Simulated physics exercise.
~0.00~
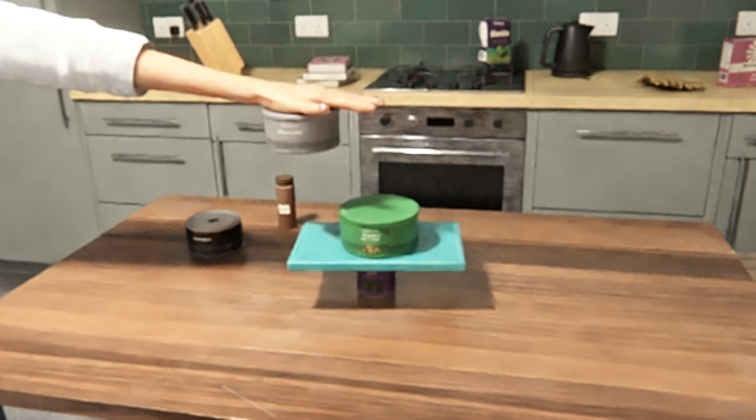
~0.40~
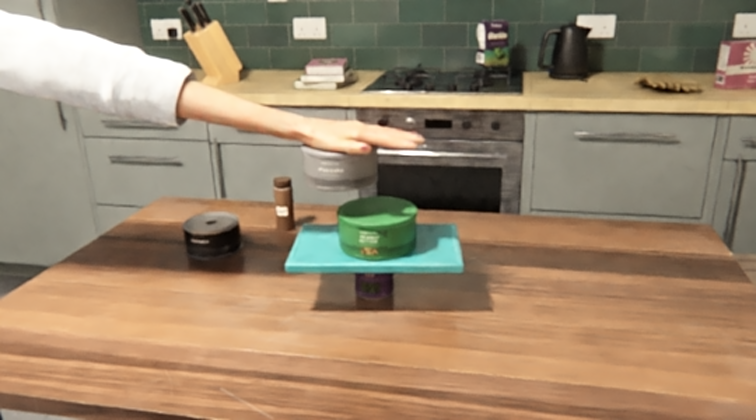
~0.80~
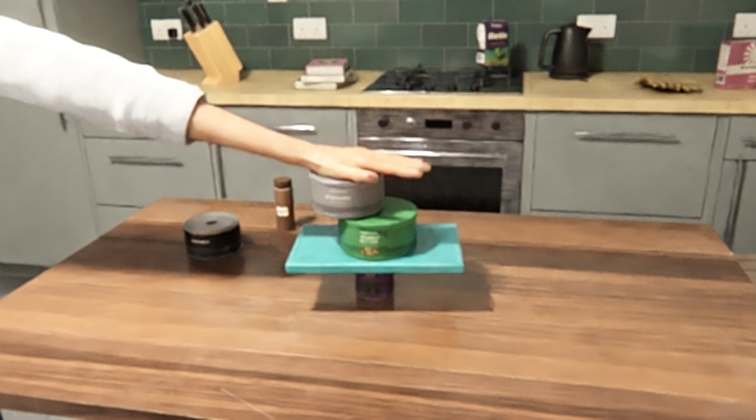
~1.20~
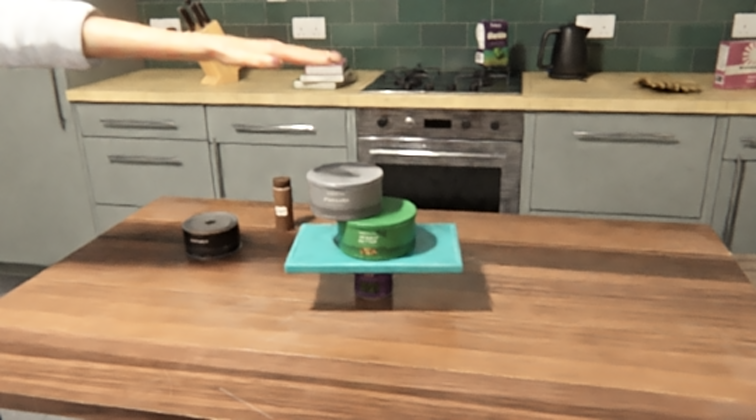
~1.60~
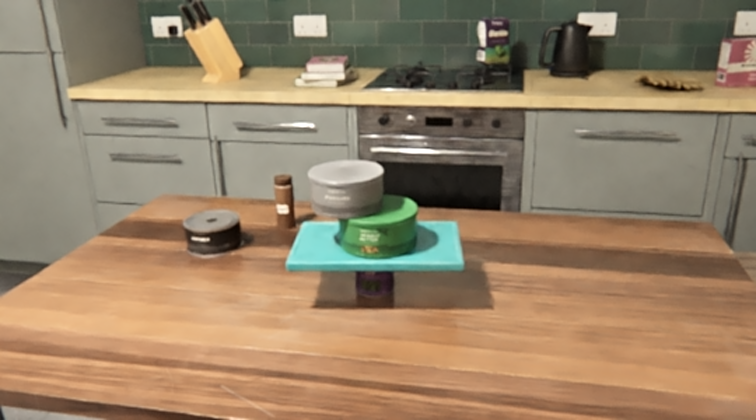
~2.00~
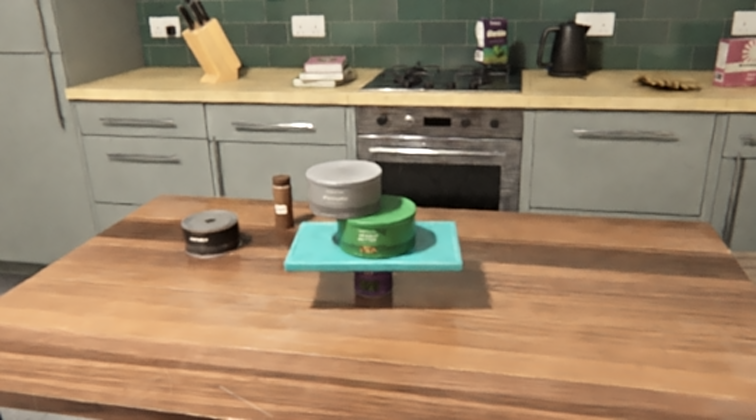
A grey tub, held beneath a hand, moves right and down onto the left side of a green tub on a turquoise tray balanced on a dark tin. The hand lets go and withdraws left, and the offset pile stays standing beside a black tub and brown shaker.
